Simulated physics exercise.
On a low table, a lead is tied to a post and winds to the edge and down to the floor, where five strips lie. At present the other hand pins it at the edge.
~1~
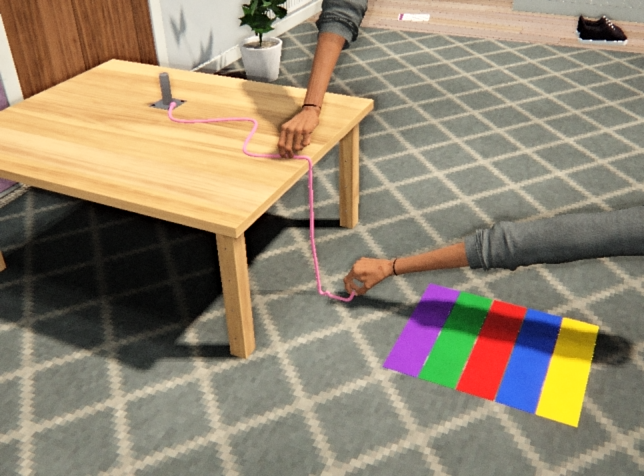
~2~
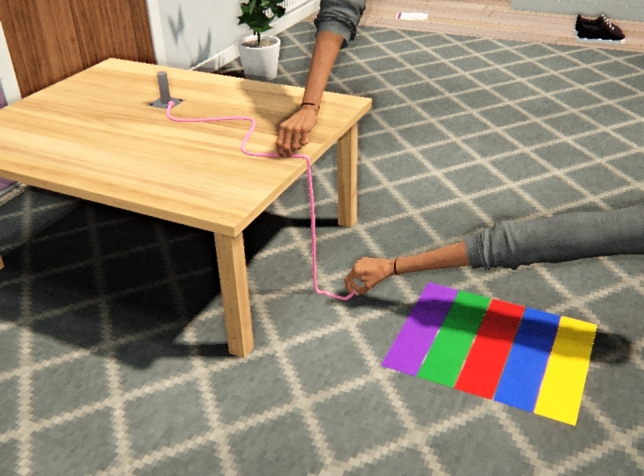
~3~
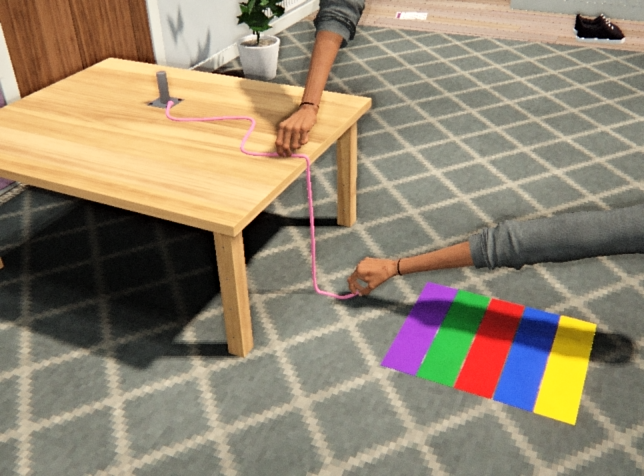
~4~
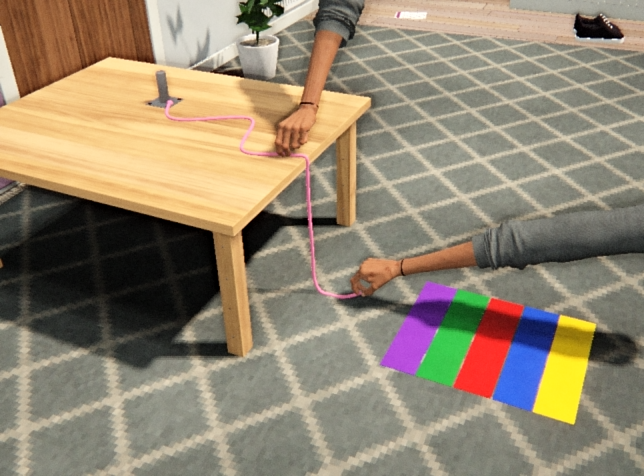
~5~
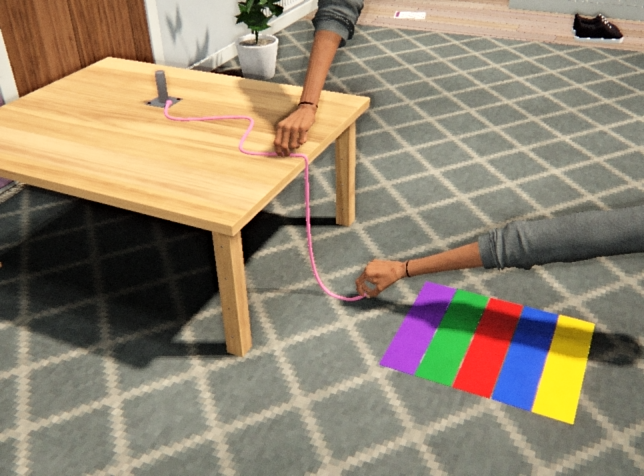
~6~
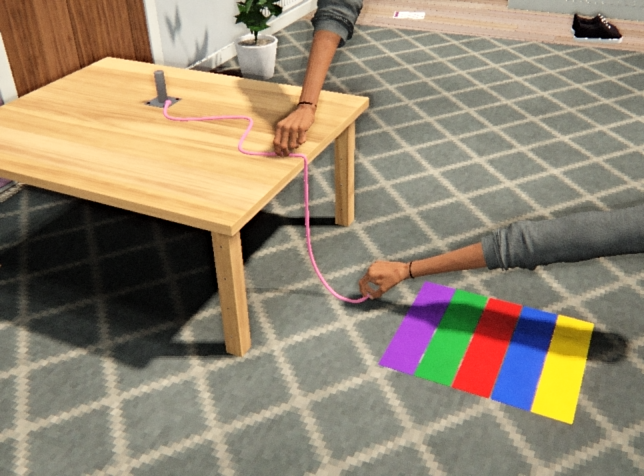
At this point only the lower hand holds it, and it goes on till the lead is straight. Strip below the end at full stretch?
Blue.
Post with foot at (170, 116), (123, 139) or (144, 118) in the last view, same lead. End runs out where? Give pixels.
About (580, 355), (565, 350) and (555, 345).
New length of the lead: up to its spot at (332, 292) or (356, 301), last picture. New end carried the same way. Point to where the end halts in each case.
In turn, around (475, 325) and around (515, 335).
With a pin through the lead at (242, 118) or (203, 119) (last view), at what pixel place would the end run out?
(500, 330), then (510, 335).
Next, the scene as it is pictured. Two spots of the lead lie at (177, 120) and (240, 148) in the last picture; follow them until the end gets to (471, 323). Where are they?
Around (206, 113) and around (314, 151).
Soon after, end near (471, 323); over green.
After that, end near (511, 334); over blue.
At the stop, end near (537, 341); over blue. The blue one.
